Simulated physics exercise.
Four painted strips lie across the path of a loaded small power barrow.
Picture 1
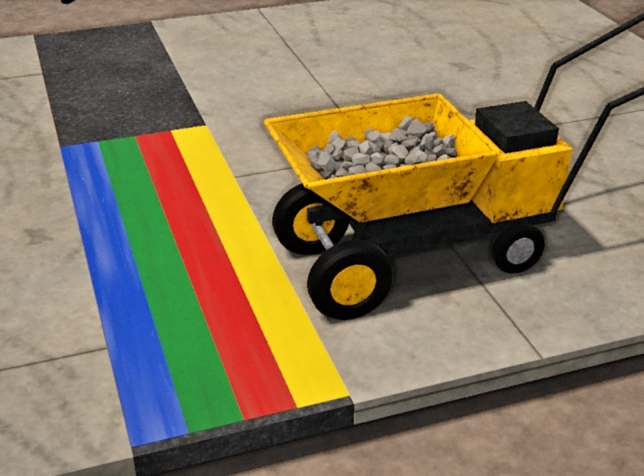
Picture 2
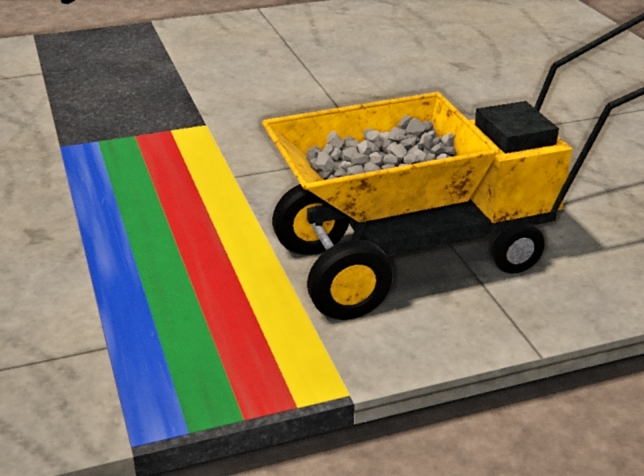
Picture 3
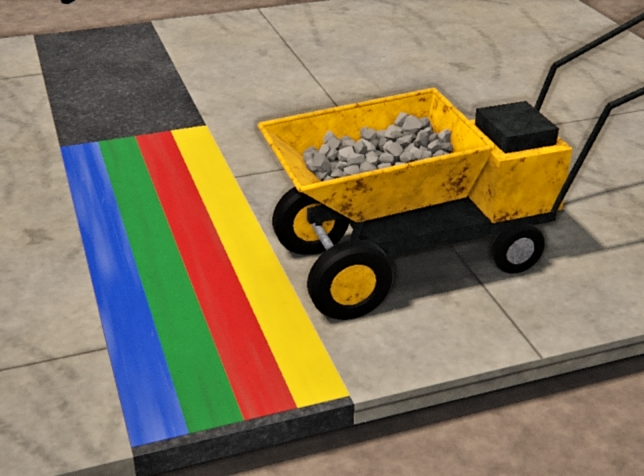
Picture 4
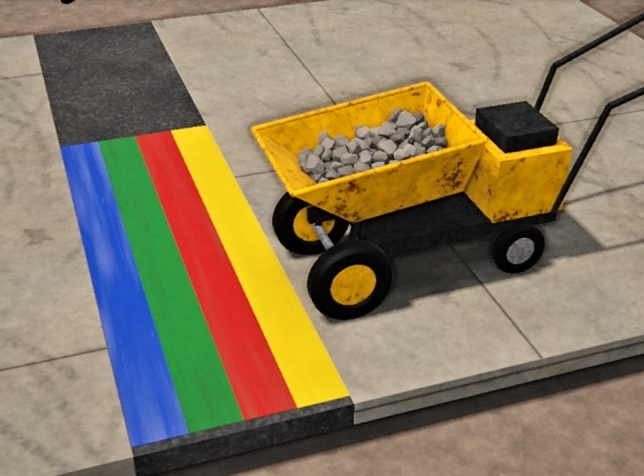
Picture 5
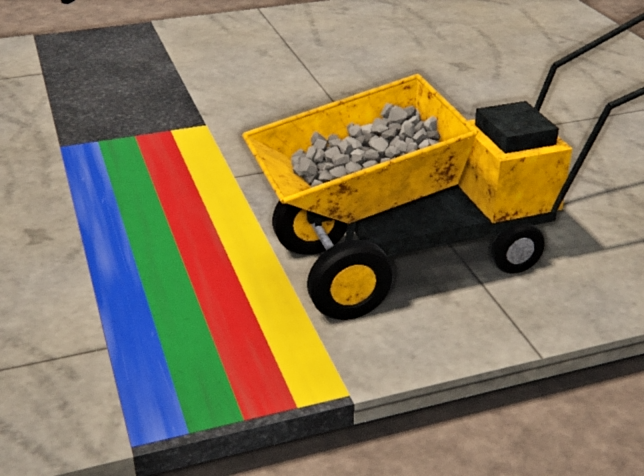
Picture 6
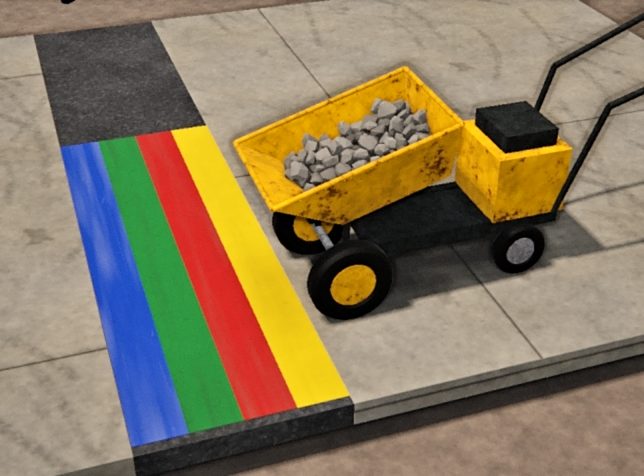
Yellow skip of a small barrow loaded with broken stones tilting gradually forward to the left, beside four painted strips, wheels staying still.
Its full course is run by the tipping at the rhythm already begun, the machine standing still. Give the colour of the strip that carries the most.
It is green.
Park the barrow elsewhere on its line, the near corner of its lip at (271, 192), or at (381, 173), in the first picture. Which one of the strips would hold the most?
Blue for the first spot, that red strip for the second.
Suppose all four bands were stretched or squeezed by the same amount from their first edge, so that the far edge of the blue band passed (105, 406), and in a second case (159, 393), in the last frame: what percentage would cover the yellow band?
Roughly 0 % and 0 %.
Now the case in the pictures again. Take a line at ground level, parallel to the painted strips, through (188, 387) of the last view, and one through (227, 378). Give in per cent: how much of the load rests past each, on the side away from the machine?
Respectively 50 and 80 percent.
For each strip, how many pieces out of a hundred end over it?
Estimated shares: Yellow strip 0 %, red strip 15 %, green strip 40 %, blue strip 30 %.
Soon, skip tipped steeply; all in the skip.
A while on, skip tipped steeply; most in the skip; a stray few over the red strip; about a quarter over the green strip.
Towards the end, skip tipped right over; a small part in the skip; a small part over the red strip; about half over the green strip; about a quarter over the blue strip; a small part off the paint.
Finally, skip tipped right over; a stray few in the skip; none over the yellow strip; a small part over the red strip; about a third over the green strip; about a quarter over the blue strip; a small part off the paint.
